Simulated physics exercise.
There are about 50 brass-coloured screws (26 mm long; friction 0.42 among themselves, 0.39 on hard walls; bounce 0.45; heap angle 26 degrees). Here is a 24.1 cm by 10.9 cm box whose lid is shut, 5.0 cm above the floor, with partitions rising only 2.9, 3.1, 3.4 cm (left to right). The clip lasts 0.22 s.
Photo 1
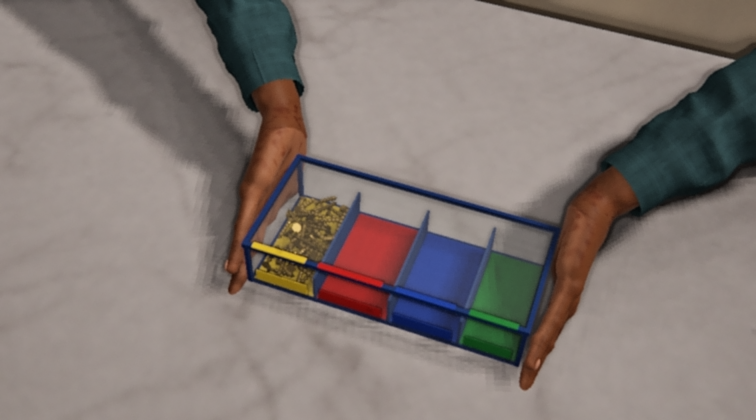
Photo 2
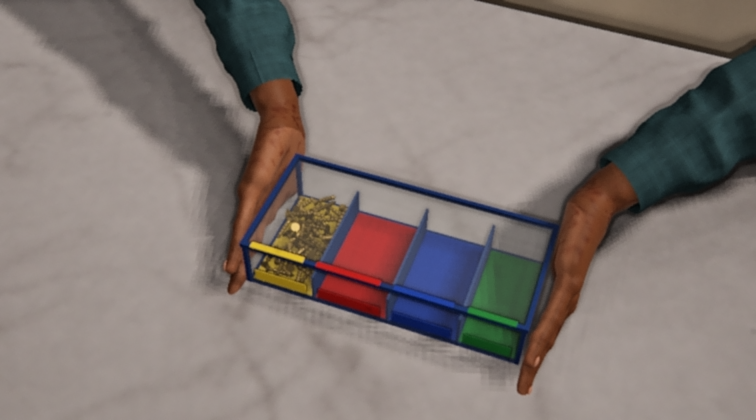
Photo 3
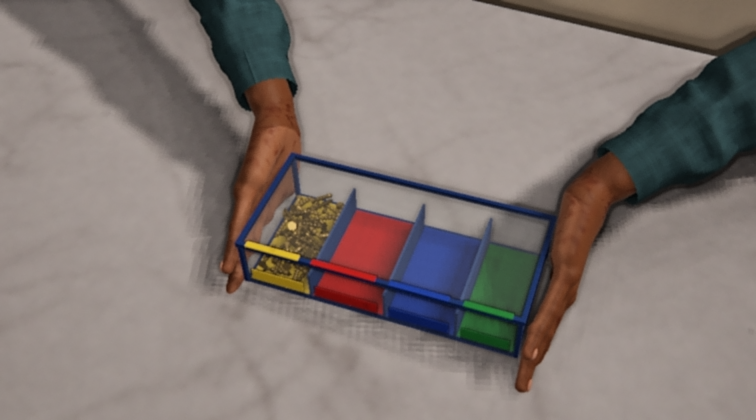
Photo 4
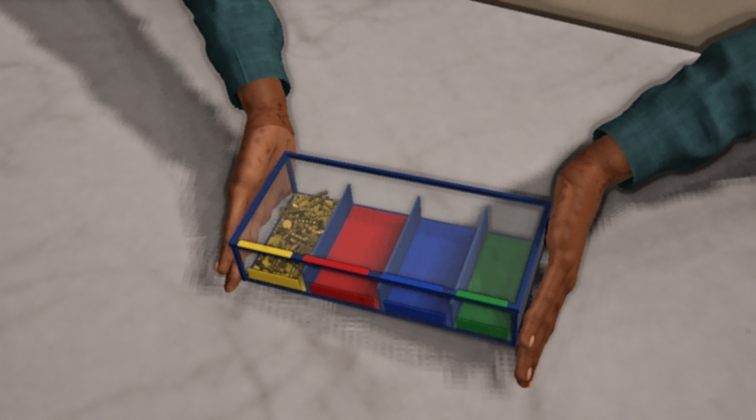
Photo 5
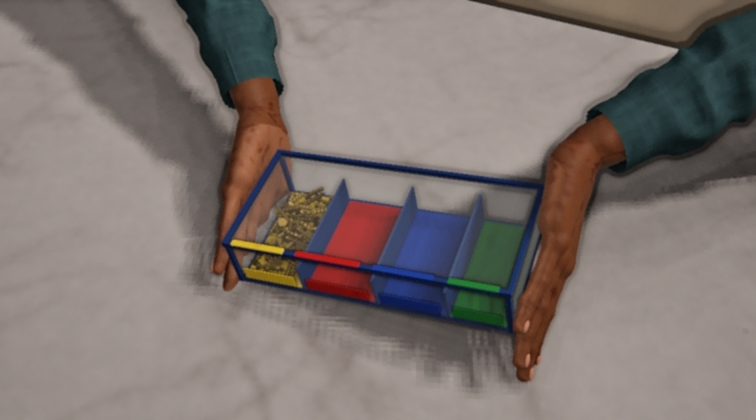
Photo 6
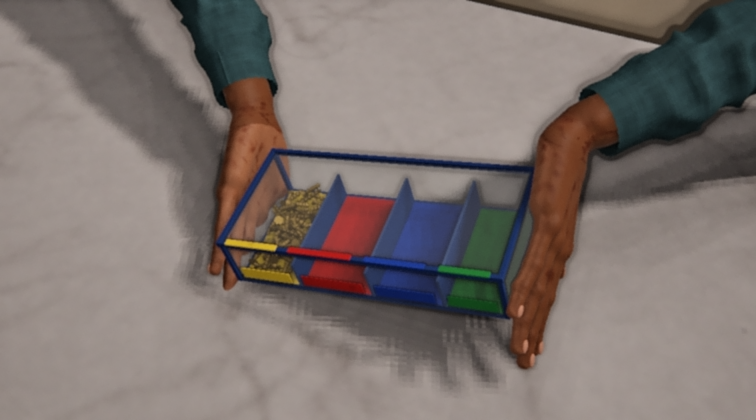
Two hands in teal sleeves hold a clear, blue-edged box by its ends above a pale marbled surface, seen from above at a slant. Its lid is shut over four compartments, with brass-coloured screws in the yellow one at left, then empty red, blue and green ones. The hands slowly tilt the box, raising its right end as it shifts slightly left, while the screws stay in the yellow compartment.
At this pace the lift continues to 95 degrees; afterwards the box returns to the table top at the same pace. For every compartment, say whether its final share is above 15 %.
Red: Stays behind the line. Blue: Stays behind the line. Green: Stays behind the line. Yellow: Crosses the line.
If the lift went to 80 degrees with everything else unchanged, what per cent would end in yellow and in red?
Shares: Yellow 100 and red 0, per cent.
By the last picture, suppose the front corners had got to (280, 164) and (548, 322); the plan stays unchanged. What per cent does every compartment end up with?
The compartments end with red 40 per cent, blue 15 per cent, green 10 per cent and yellow 30 per cent.
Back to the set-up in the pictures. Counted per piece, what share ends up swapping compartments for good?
Around 0 in a hundred.
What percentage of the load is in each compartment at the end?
The red one gets 0, the blue one 0, the green one 0 and the yellow one 100.
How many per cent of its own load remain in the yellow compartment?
That compartment keeps close to 100 per cent of its own pieces.
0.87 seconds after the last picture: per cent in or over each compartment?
Red 0 %, blue 0 %, green 0 %, yellow 100 %.
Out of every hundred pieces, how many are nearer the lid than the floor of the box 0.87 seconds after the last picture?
About 30 per cent.
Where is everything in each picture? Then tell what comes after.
In the first frame, box tilt 0 degrees, front corners at (248, 243) and (526, 330); yellow 100 %.
In the second frame, box tilt 1 degrees, front corners at (246, 243) and (524, 327).
In the third frame, box tilt 3 degrees, front corners at (241, 243) and (521, 319), lowest corner left front.
In the fourth frame, box tilt 7 degrees, front corners at (235, 242) and (515, 307), lowest corner left front.
In the fifth frame, box tilt 11 degrees, front corners at (228, 242) and (507, 292), lowest corner left front.
In the sixth frame, box tilt 16 degrees, front corners at (223, 242) and (499, 276), lowest corner left front; yellow 100 %.
Then, 0.87 s after the last picture, tilt 95 degrees; yellow 100 %.
Then, 1.45 s after the last picture, tilt 42 degrees; yellow 100 %.
Then, 2.09 s after the last picture, tilt 0 degrees; yellow 100 %.
In the end, red 0 %, blue 0 %, green 0 %, yellow 100 %.
